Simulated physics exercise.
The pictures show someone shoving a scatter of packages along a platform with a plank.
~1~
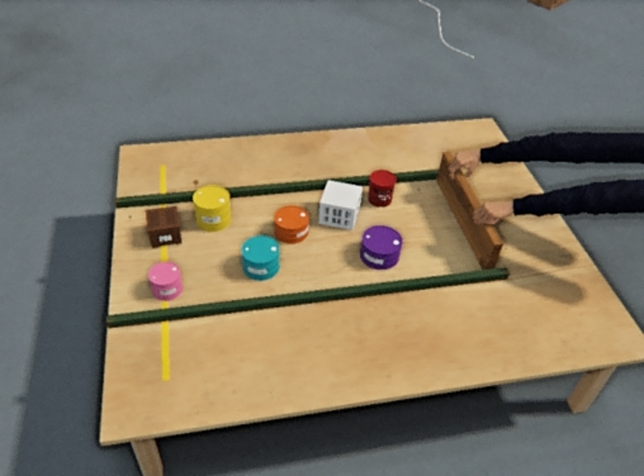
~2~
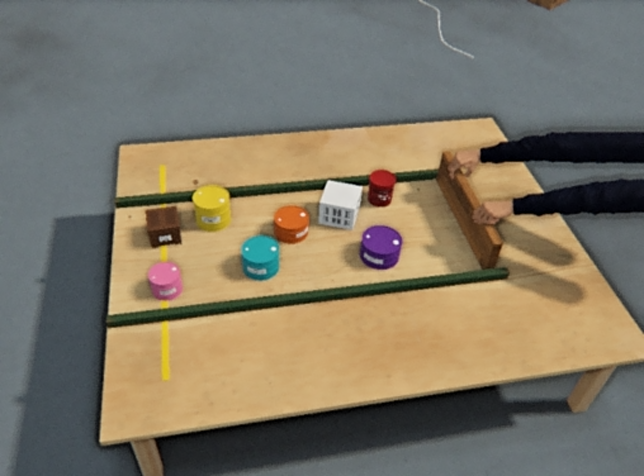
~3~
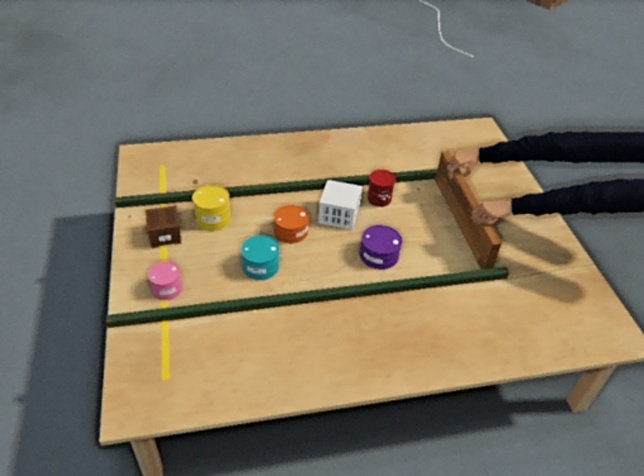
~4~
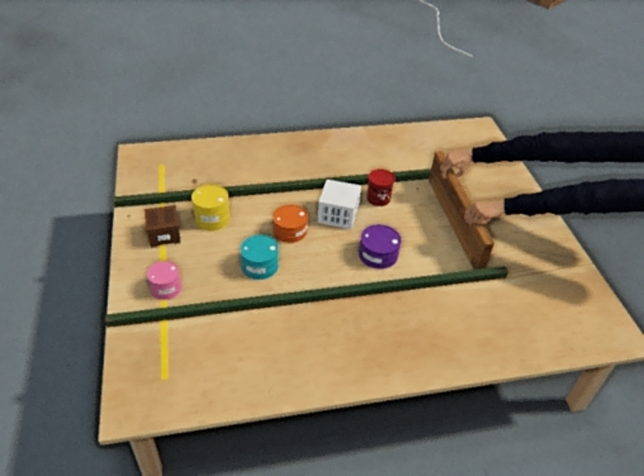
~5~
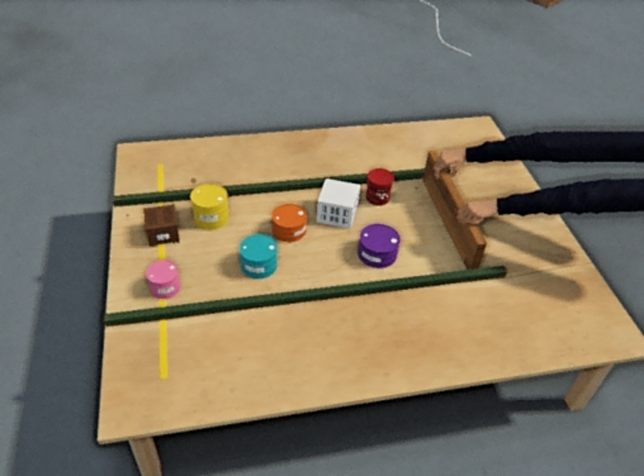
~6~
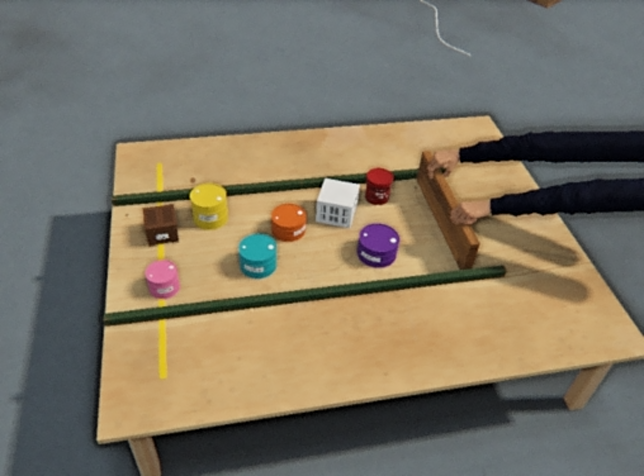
On a wooden table, two hands held a plank behind a scatter of colourful packages between green rails, then slid it a little to the left while the packages stayed practically still.
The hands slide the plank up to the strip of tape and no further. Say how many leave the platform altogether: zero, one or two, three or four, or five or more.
As it turns out, the number that fall off is three or four.
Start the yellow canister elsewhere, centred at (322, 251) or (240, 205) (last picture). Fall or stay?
The yellow canister goes over; is kept.
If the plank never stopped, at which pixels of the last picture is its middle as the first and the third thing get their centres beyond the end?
First at (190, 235), next at (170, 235).
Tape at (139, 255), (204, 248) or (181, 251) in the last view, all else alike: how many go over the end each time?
Down on the ground: 5, 0 and 1.
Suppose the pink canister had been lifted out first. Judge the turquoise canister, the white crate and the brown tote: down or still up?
The turquoise canister comes down, the white crate survives, the brown tote comes down.
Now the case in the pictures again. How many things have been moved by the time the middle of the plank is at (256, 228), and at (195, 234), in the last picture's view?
At the one place 6, at the other 8.
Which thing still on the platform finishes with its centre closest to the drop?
That is the yellow canister.
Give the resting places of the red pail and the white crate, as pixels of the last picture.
Near (145, 202) and (140, 228).
A little later, none off yet; brown tote at rest near (161, 225); pink canister at rest near (163, 280); yellow canister at rest near (210, 207).
Next, none off yet; brown tote at rest near (161, 225); pink canister at rest near (163, 280); yellow canister shifted a little near (202, 205).
When it is over, the number that fall off is three or four; down, orange canister, turquoise canister and brown tote.
